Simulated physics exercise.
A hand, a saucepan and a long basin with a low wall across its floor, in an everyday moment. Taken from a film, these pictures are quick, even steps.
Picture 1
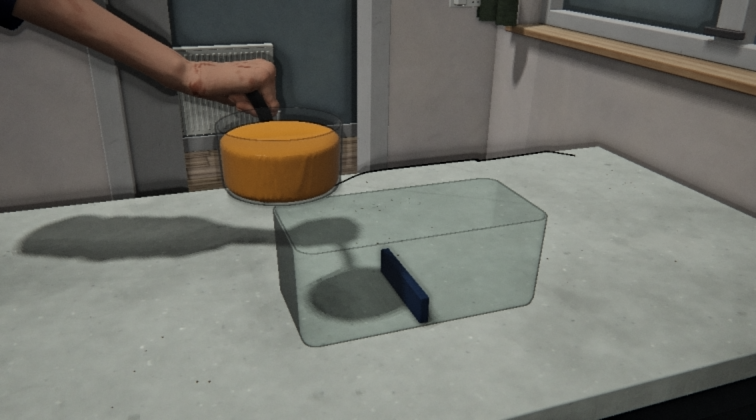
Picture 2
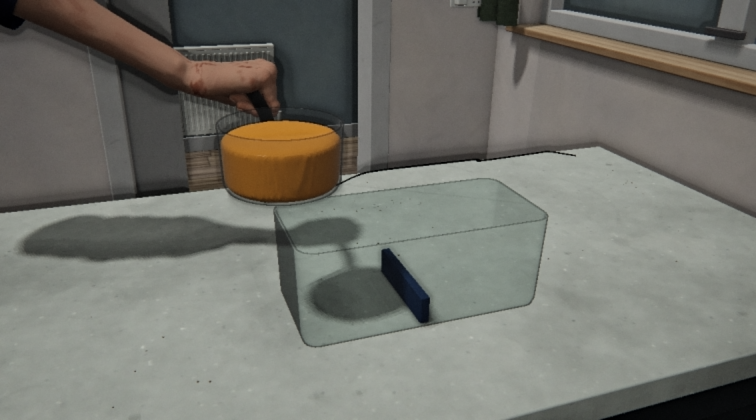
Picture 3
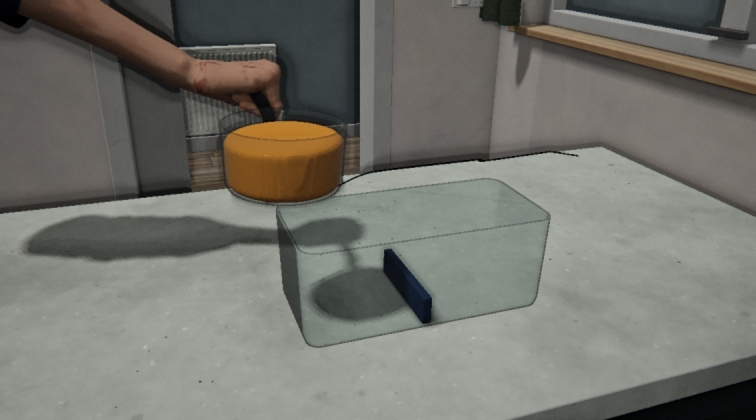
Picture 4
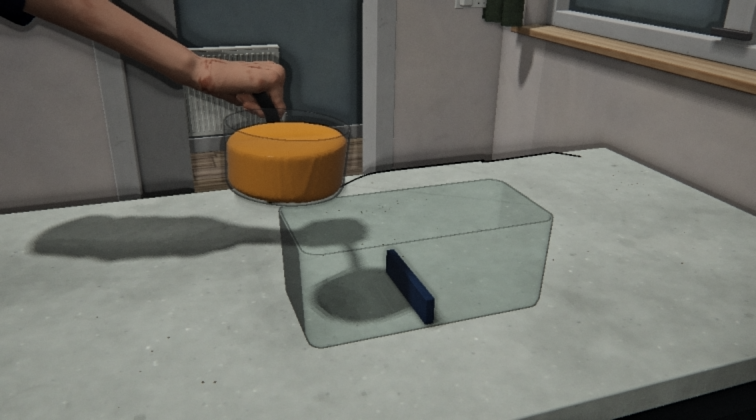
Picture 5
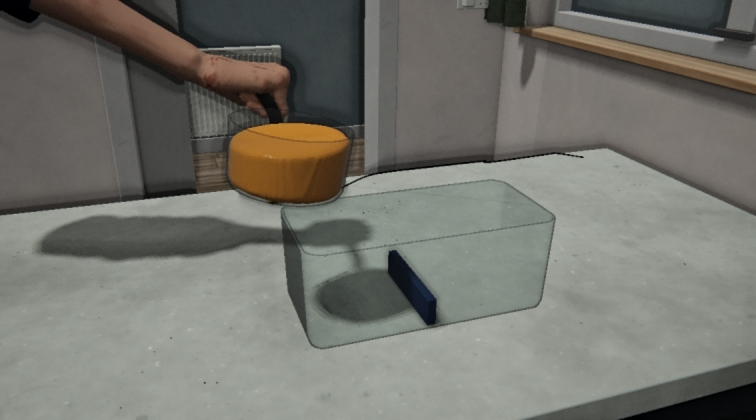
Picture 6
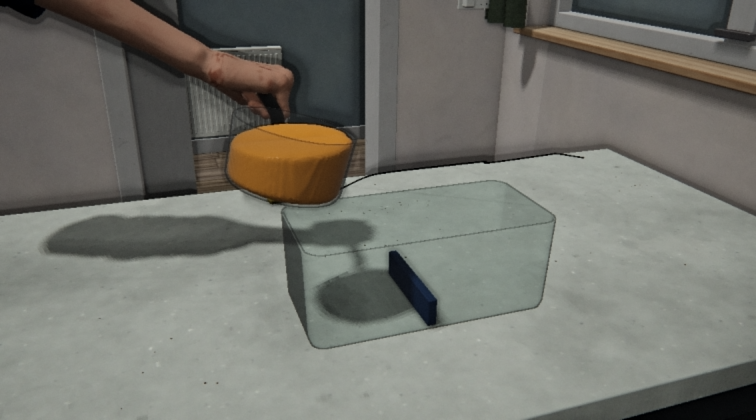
A pale stone-like tabletop fills a room with grey walls, a radiator and a window at upper right, seen from slightly above. A hand reaching in from the upper left holds a clear saucepan of orange juice by its dark handle, beside a long, see-through basin with a low, dark blue wall across its floor. The hand gradually tilts the saucepan rightward, while the view shifts very slightly.
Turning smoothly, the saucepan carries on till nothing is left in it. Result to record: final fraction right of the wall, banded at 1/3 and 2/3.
Fraction right of wall: Under 1/3.
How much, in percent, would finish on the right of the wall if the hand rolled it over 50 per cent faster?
Around 20 percent.
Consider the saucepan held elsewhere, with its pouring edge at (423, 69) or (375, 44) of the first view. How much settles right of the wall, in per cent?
Roughly 95 in a hundred the first time and 75 in a hundred the second.
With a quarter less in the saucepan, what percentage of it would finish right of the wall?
Roughly 5 in a hundred.
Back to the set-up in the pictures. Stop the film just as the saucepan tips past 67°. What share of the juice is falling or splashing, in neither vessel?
Share out of both vessels: Approx. 25 %.
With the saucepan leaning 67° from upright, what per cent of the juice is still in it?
Near 50 percent is still in there.
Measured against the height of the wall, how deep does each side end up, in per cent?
Once it settles, the left reaches around 80 and the right around 20.
A moment on, the saucepan is tipped part way and 52 per cent is still to pour, 21 is left of the wall and 4 right of it.
Next, the saucepan is tipped right over and 8 per cent is still to pour, 70 is left of the wall and 18 right of it.
Then the saucepan is tipped right over and 0 per cent is still to pour, 79 is left of the wall and 20 right of it.
Later the saucepan is tipped right over and 0 per cent is still to pour, 79 is left of the wall and 20 right of it.
In the end 79 per cent lies left of the wall, 20 right of it and 1 outside.
